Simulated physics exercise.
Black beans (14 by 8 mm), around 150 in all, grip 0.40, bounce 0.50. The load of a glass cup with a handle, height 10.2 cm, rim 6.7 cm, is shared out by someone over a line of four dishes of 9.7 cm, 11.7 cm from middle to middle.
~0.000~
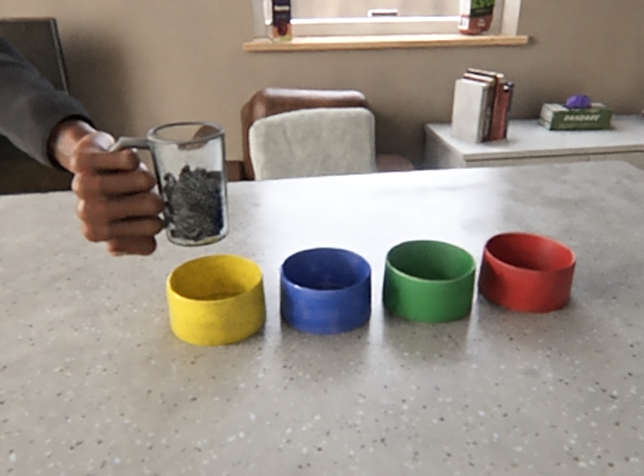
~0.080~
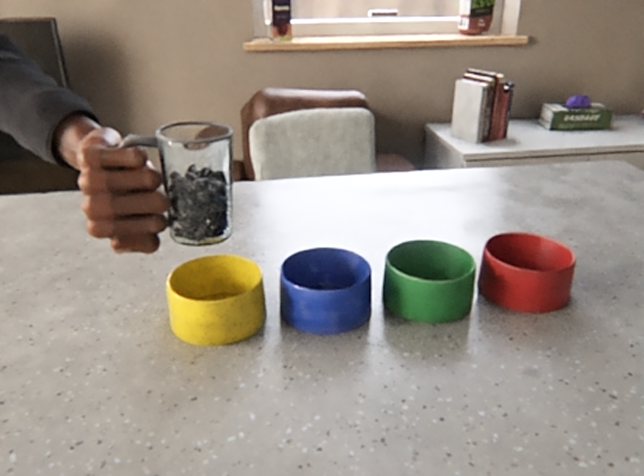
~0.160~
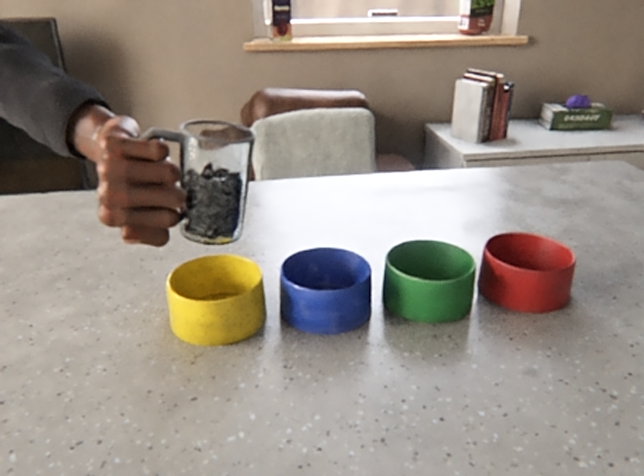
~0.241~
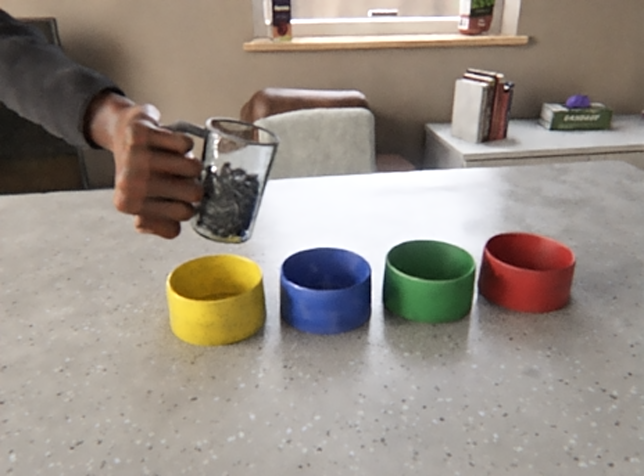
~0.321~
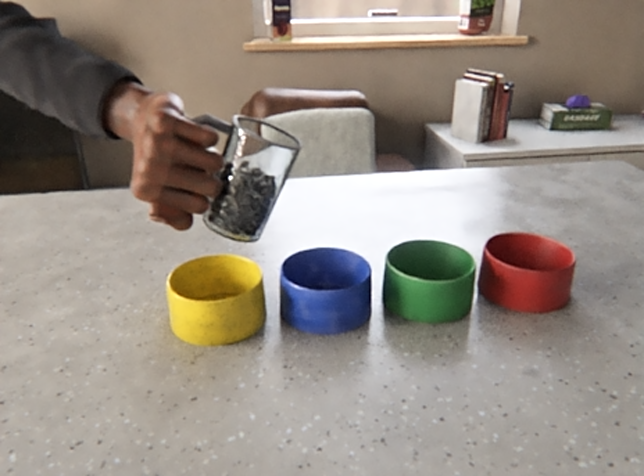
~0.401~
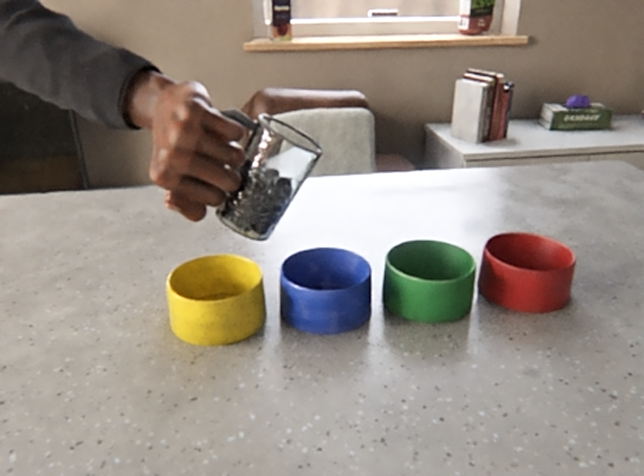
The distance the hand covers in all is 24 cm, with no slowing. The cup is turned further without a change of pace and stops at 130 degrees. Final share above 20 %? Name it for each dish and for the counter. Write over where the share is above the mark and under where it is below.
Red: Under; blue: Under; green: Over; yellow: Under; counter: Over.
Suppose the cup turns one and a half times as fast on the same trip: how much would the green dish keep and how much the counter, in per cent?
Result - green: 70; counter: 30.
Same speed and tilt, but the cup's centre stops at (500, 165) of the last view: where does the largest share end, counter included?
Red.
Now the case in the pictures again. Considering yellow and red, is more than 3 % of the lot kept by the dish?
With yellow that fails, while with red that holds.
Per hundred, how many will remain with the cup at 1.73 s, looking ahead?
Around 0 in a hundred.
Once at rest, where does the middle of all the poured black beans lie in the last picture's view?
Look around (467, 285) in the last picture.
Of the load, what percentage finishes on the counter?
I'd reckon around 50 per cent.
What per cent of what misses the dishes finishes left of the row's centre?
That works out to close to 0 per cent.
After 0.93 s, tilt 77 degrees; cup holds 100 %.
Then, at 1.29 s, tilt 109 degrees; cup holds 90 %.
Then, at 1.73 s, tilt 130 degrees; cup holds 0 %, red 10 %, green 40 %.
By 2.9 s all is still; red 10 %, blue 0 %, green 40 %, yellow 0 %, counter 50 %.
